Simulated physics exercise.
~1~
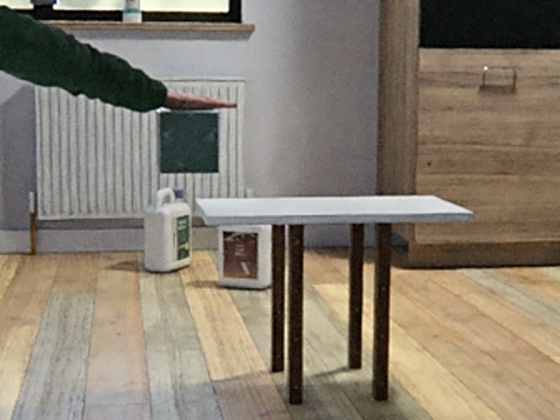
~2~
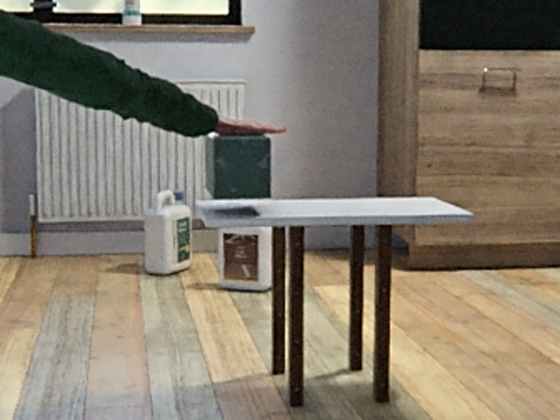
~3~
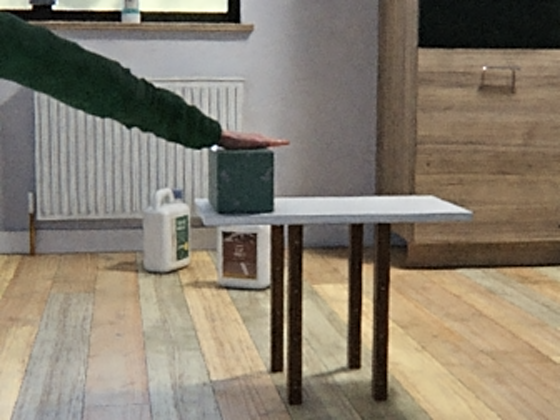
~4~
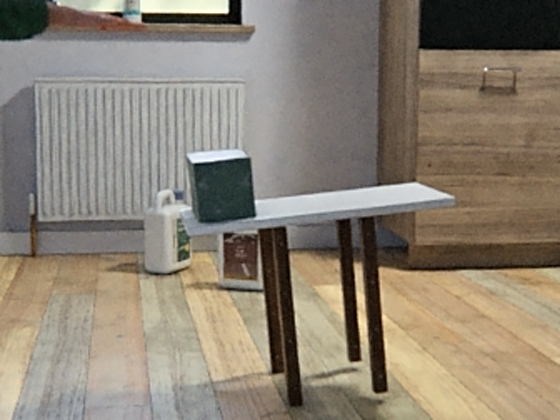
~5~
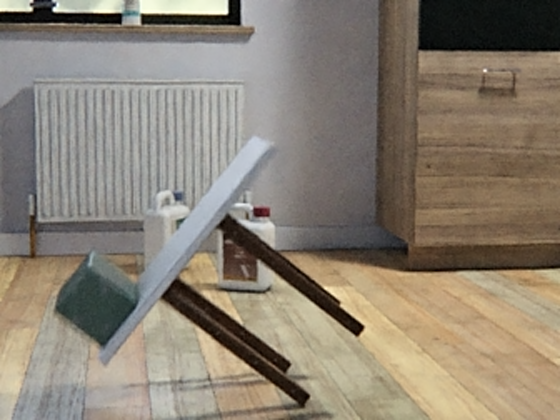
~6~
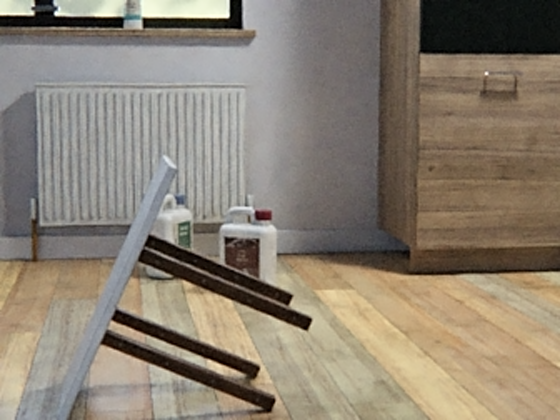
The clip shows a hand lowering a dark green block onto the left end of a small white-topped stand with brown legs, then letting go and drawing back, after which the stand tips over to the left and the block slides down out of view.
